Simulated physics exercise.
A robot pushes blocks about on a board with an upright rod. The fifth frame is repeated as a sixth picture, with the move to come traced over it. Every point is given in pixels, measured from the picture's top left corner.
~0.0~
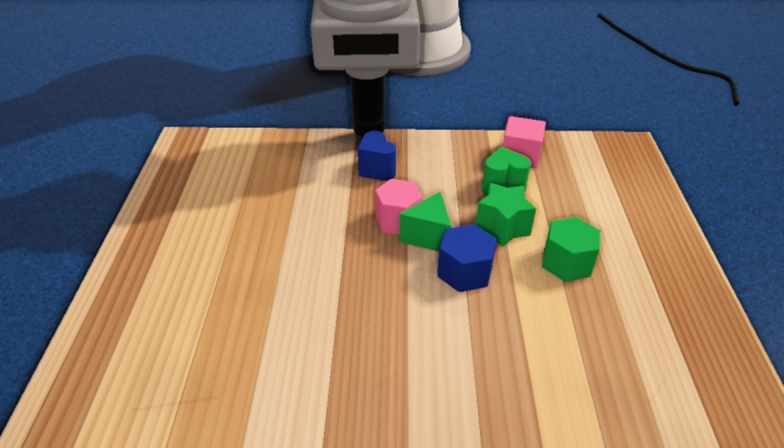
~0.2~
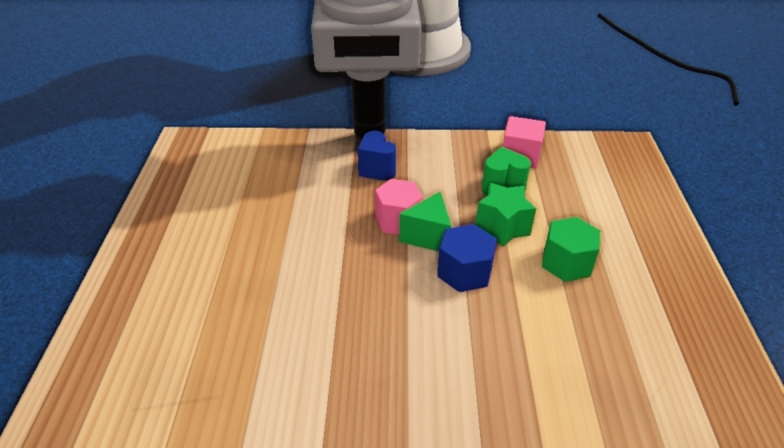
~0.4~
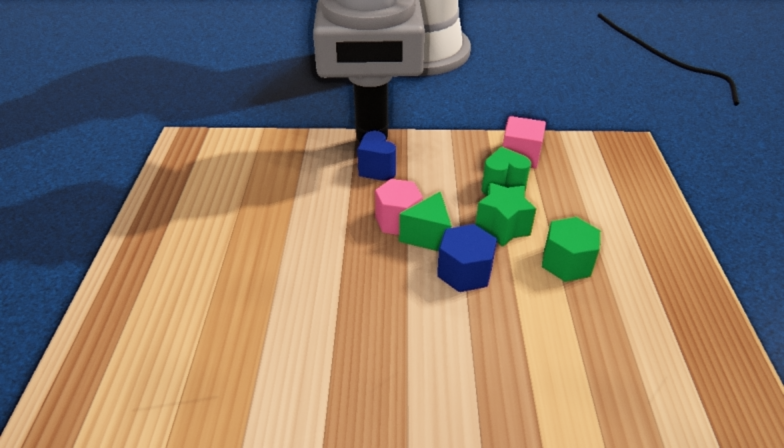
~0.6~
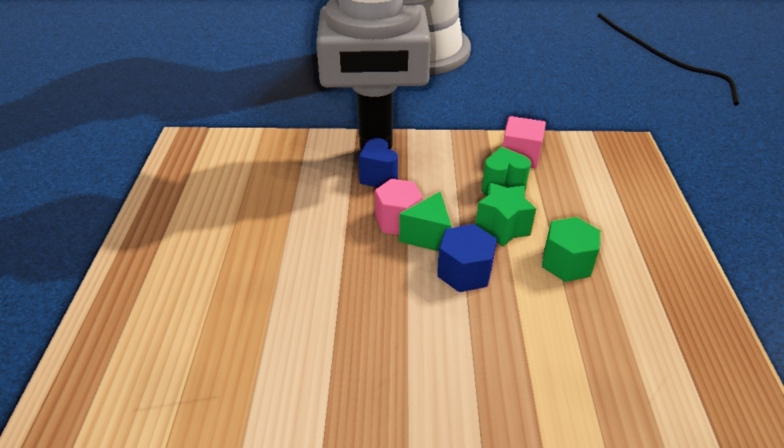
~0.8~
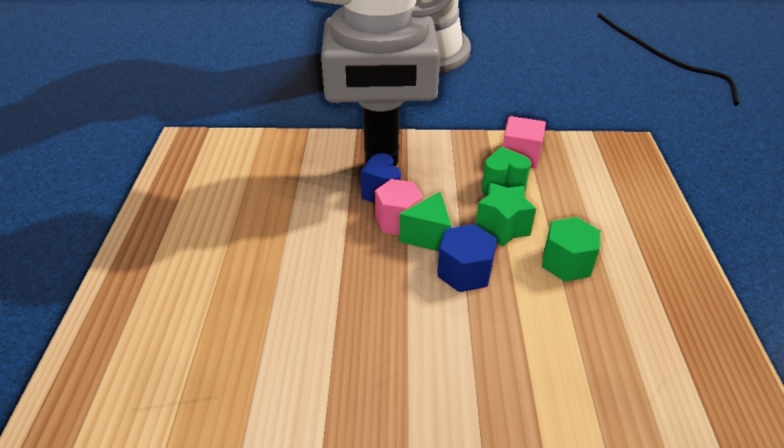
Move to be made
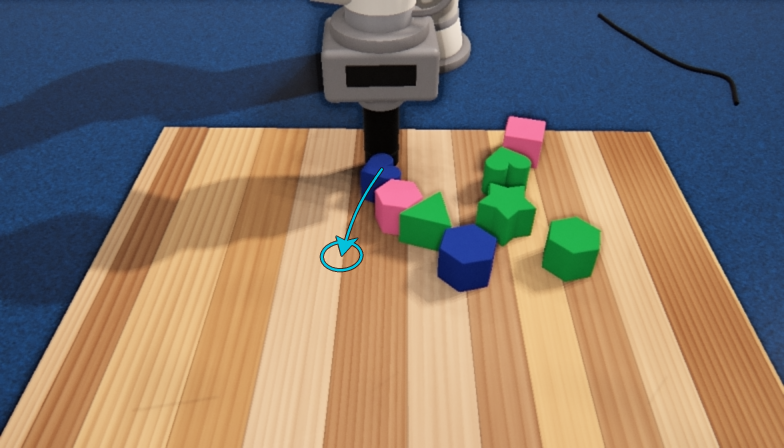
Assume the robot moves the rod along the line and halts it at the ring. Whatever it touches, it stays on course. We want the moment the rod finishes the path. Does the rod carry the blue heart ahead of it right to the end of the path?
I expect so.
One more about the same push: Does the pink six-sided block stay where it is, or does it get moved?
Once the rod is done, the pink six-sided block is in a new spot.
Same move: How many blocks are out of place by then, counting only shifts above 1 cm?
Counting only shifts above 1 cm, I get three or more blocks.
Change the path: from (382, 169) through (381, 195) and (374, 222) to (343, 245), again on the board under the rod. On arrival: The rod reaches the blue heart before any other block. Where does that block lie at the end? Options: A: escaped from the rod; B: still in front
My pick is B.
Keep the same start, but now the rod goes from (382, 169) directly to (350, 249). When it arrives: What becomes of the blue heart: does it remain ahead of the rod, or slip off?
It stays ahead.
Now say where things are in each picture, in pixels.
The first frame shows tip of the rod at (369, 130), middles of tops, blue heart at (376, 142), pink six-sided block at (399, 192), green triangular piece at (430, 209).
The second frame shows rod at (370, 132), nothing pushed.
The third frame shows rod at (372, 137), nothing pushed.
The fourth frame shows rod at (376, 147), blue heart at (378, 150).
The fifth frame shows rod at (382, 162), blue heart at (382, 166), pink six-sided block at (399, 193), green triangular piece at (430, 209).
The line goes from (382, 169) via (365, 194) and (352, 223), ending at (342, 256).
The first path, step by step. One third of the way, rod at (365, 188); blue heart at (368, 194); pink six-sided block at (402, 217), turned 35° anticlockwise; green triangular piece at (441, 217), turned 40° anticlockwise.
Two thirds of the way, rod at (351, 216); blue heart at (353, 226); pink six-sided block at (400, 233), turned 85° anticlockwise; green triangular piece at (442, 217), turned 50° anticlockwise.
At the end, rod at (341, 248); blue heart at (352, 259), turned 30° anticlockwise; pink six-sided block at (401, 233), turned 90° anticlockwise; green triangular piece at (442, 217), turned 50° anticlockwise.
